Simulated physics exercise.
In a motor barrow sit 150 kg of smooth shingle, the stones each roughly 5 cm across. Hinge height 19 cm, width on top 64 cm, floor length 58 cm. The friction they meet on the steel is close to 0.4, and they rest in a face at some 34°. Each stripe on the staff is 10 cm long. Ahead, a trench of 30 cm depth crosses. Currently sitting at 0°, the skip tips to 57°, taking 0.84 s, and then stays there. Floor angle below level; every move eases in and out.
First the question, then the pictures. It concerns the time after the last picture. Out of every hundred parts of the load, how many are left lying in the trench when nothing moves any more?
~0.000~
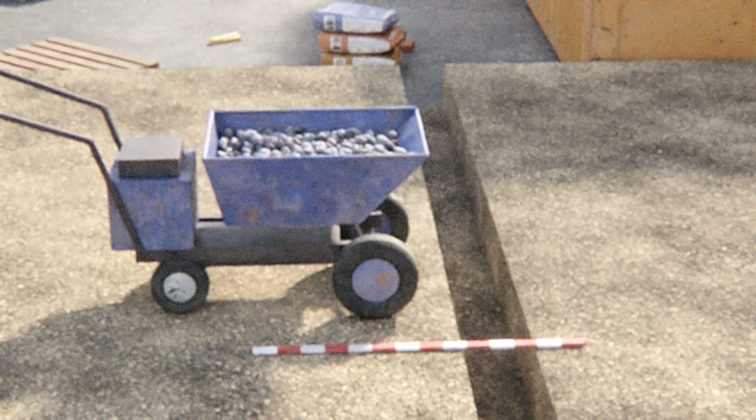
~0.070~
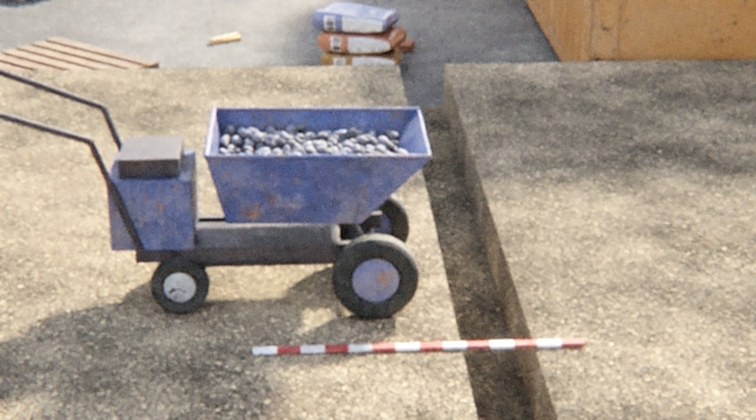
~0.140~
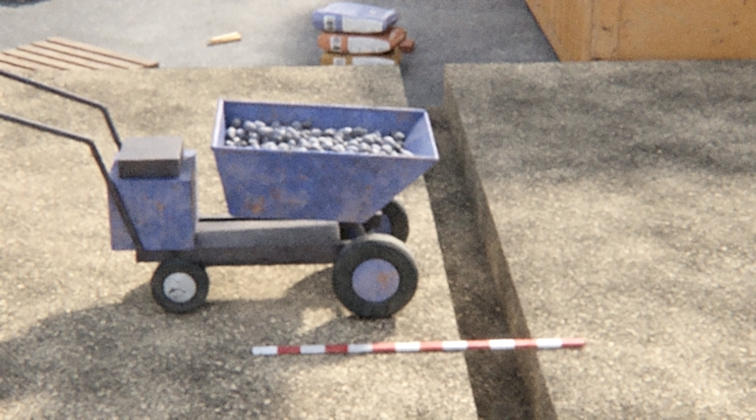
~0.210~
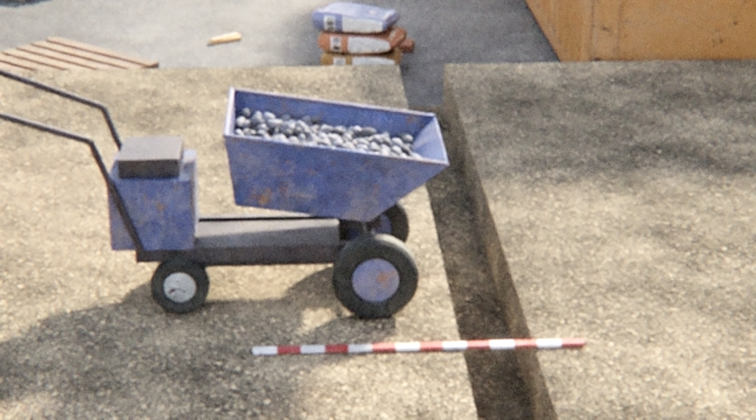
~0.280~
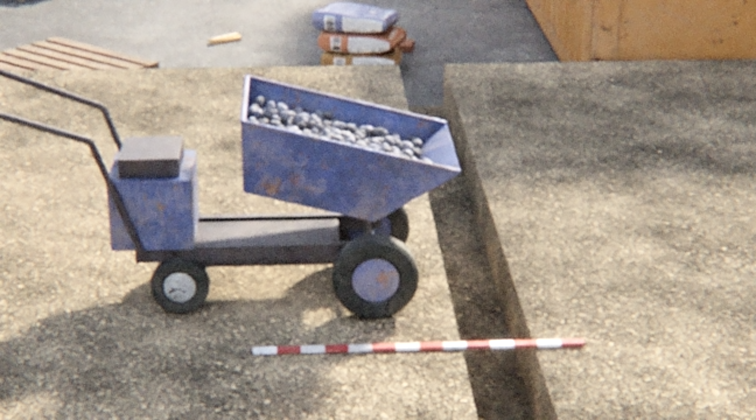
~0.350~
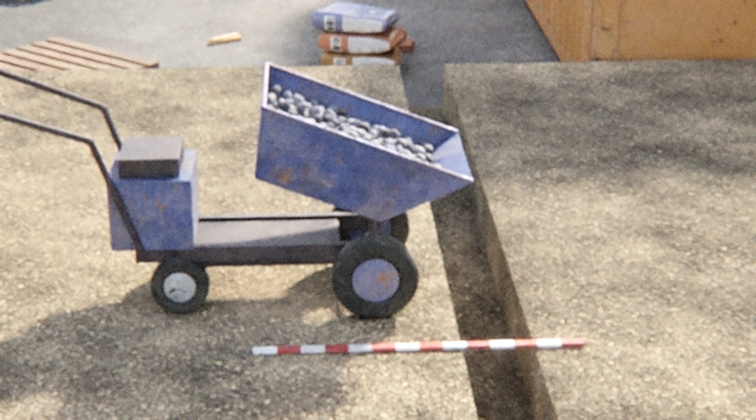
Around 23 in every hundred.
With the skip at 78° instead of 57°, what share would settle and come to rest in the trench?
Roughly 15 per cent would end in the trench.
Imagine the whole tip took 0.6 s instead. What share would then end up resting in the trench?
It would be near 20 percent.
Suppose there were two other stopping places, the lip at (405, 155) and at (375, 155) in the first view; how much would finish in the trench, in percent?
It'd be around 35 per cent and after that around 55 per cent.
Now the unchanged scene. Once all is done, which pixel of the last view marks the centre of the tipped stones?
I'd point somewhere around (559, 279).
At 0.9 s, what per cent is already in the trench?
About 0 per cent by then.
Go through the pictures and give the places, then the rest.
The first picture shows lip at (428, 156), floor tilted 0°, highest stones at (280, 139).
The second picture shows lip at (431, 157), floor tilted 1°, highest stones at (273, 138); the stones move at 0.3 m/s on average.
The third picture shows lip at (438, 160), floor tilted 4°, highest stones at (264, 132); the stones move at 0.5 m/s on average.
The fourth picture shows lip at (448, 165), floor tilted 9°, highest stones at (251, 122); the stones move at 0.7 m/s on average.
In the fifth picture, the skip is at 15°, its lip at (460, 172); the top of the load is at (264, 112); the stones move at 0.8 m/s on average.
In the sixth picture, the skip is at 21°, its lip at (473, 182); the top of the load is at (276, 100); the stones move at 0.9 m/s on average.
After 0.6 s the floor is at 48°; 100 % in the skip; the foremost stones are at (482, 212).
After 0.9 s the floor is at 57°; 91 % in the skip, 1 % in the trench, 8 % past the trench; the foremost stones are at (556, 244).
After 1.3 s the floor is at 57°; 48 % in the skip, 1 % in the trench, 51 % past the trench; the foremost stones are at (673, 275).
After 3.2 s the floor is at 57°; 12 % in the skip, 23 % in the trench, 65 % past the trench; the foremost stones are past the picture's edge.
